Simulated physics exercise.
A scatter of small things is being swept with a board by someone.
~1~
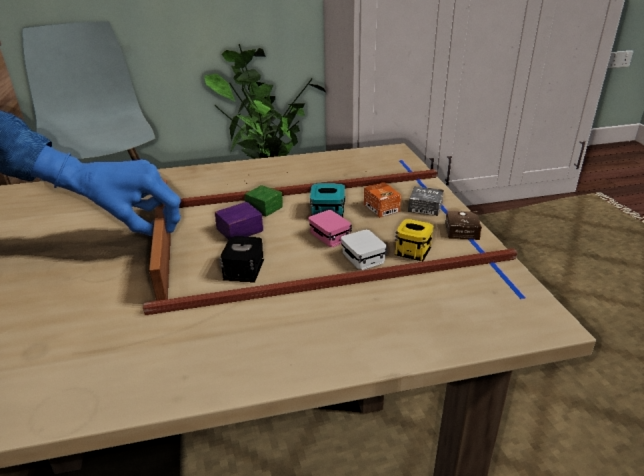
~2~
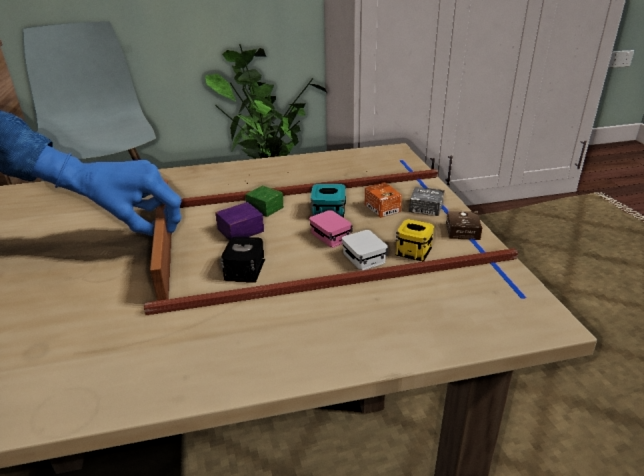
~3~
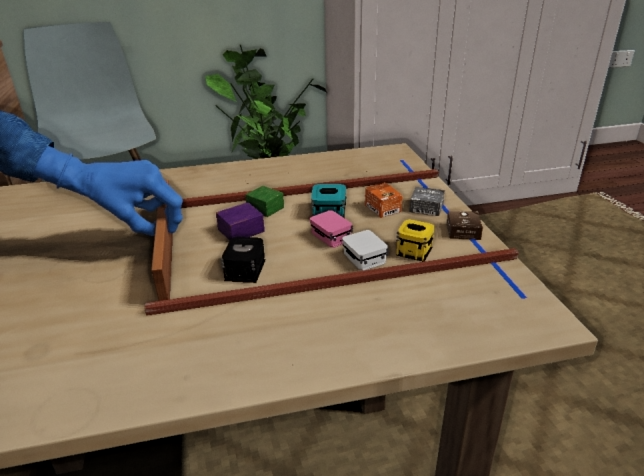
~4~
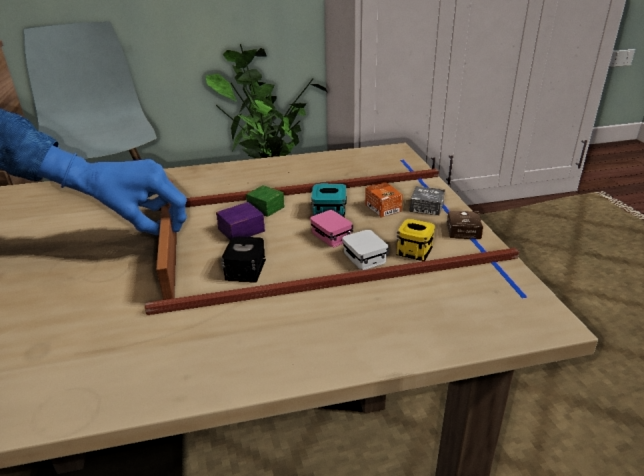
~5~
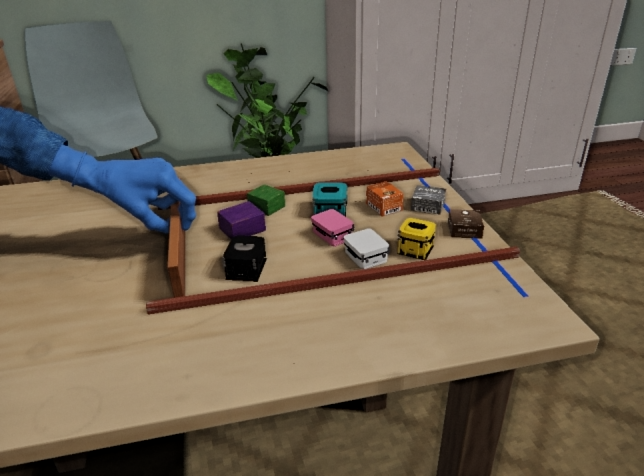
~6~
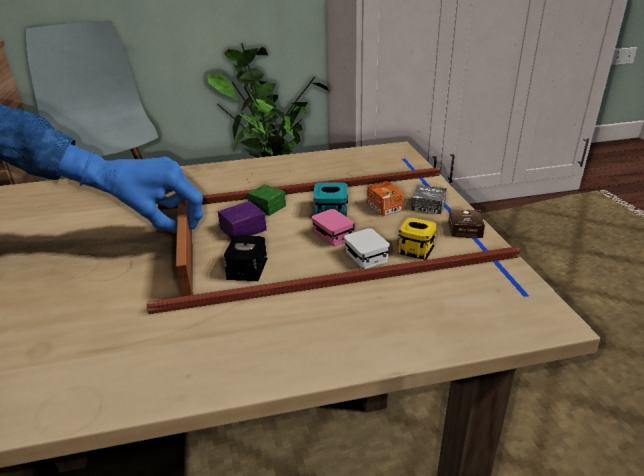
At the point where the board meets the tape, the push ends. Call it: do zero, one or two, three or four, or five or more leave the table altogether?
Five or more.
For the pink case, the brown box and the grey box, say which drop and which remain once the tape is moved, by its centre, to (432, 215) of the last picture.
In order, the pink case keeps its spot, then the brown box goes off the edge, then the grey box goes off the edge.
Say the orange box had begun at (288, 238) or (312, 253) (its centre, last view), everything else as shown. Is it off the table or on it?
Place by place, it tumbles off; is lost.
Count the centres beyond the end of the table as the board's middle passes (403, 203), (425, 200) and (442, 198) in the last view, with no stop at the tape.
Respectively 2, 4 and 7.
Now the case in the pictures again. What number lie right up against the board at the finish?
Count: 3.
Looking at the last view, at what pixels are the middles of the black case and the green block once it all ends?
Answer: First (487, 222), after that (443, 181).
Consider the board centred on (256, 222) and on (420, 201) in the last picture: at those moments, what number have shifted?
Counts: 3 and 10.
Early on, none off yet; brown box at rest near (466, 223); grey box at rest near (429, 199); yellow case at rest near (417, 238).
A while later, none off yet; brown box travelled a little near (472, 219); grey box travelled about its own width near (464, 201); yellow case travelled well along near (464, 229).
Finally, the number that fall off is five or more; lost, pink case, turquoise case, white case, orange box, yellow case, grey box and brown box.
